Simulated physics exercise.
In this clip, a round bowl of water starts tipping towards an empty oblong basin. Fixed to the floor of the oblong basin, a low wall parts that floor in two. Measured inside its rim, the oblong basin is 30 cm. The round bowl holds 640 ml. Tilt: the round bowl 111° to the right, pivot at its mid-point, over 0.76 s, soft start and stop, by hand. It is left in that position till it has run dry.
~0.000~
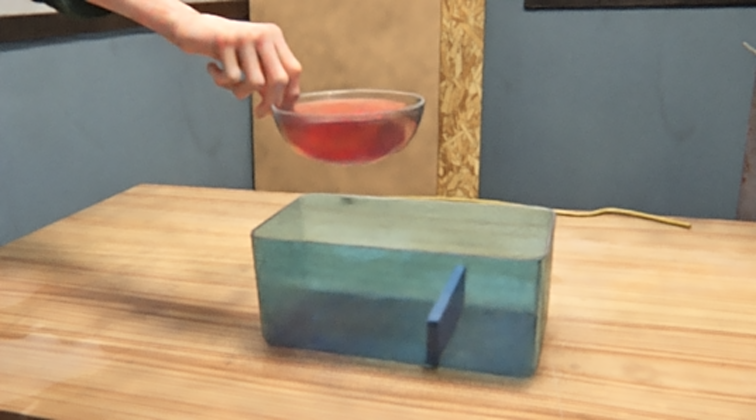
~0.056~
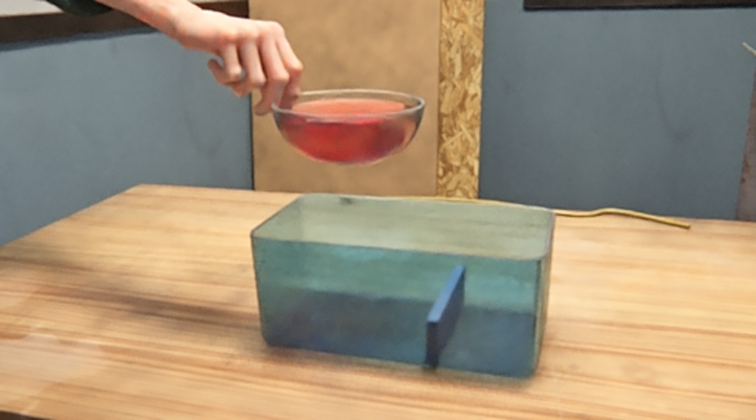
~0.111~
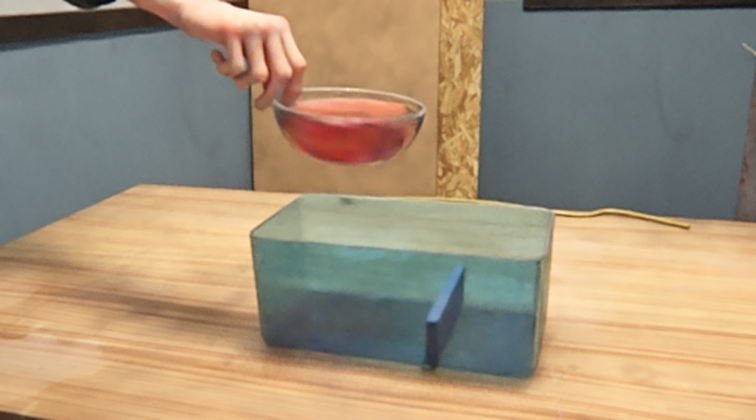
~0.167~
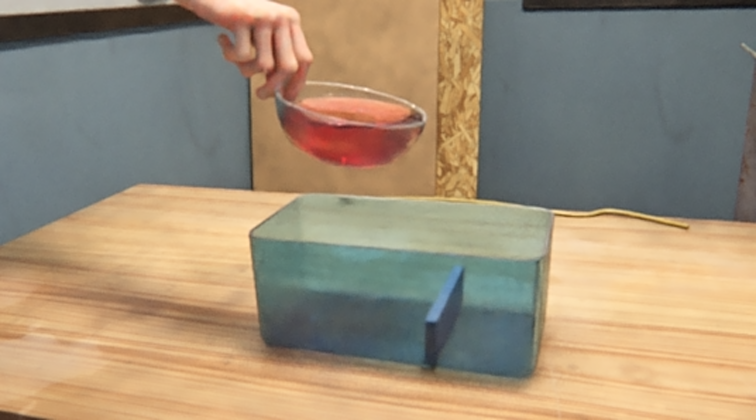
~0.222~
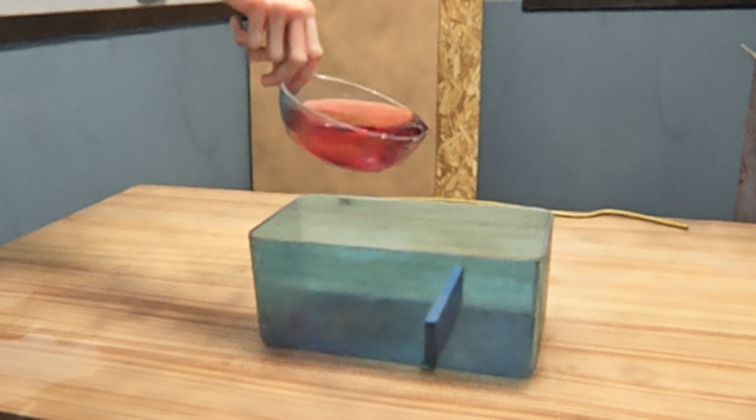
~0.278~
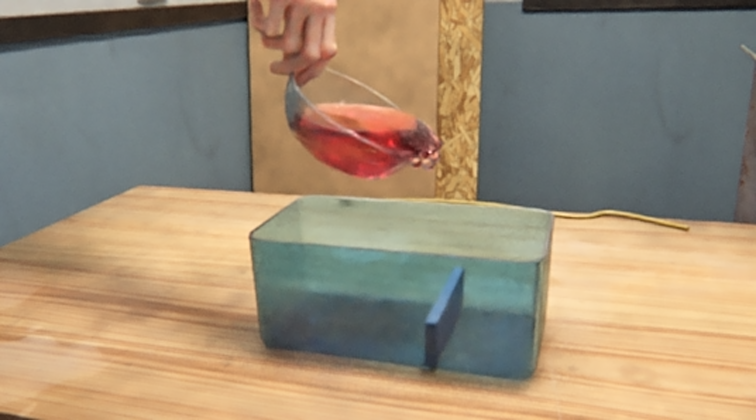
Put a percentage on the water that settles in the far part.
Roughly 60 per cent ends up there.
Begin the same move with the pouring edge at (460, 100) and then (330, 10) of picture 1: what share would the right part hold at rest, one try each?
Try 1: 80 %; try 2: 5 %.
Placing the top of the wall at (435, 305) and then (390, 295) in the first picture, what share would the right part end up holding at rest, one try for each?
65 in a hundred, followed by 85 in a hundred.
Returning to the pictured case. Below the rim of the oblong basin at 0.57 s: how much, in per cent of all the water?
Some 86 per cent.
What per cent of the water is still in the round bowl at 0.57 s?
Around 4 percent.
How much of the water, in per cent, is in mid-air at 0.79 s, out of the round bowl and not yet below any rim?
2 per cent, roughly.
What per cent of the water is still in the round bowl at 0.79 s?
About 0 % is still there.
By 0.57 s the tilt is 95° and 4 per cent is still to pour, 21 is left of the wall and 64 right of it.
By 0.79 s the tilt is 111° and 0 per cent is still to pour, 35 is left of the wall and 63 right of it.
By 1.01 s the tilt is 111° and 0 per cent is still to pour, 38 is left of the wall and 60 right of it.
By 1.26 s the tilt is 111° and 0 per cent is still to pour, 39 is left of the wall and 60 right of it.
At rest 39 per cent lies left of the wall, 60 right of it and 1 outside.
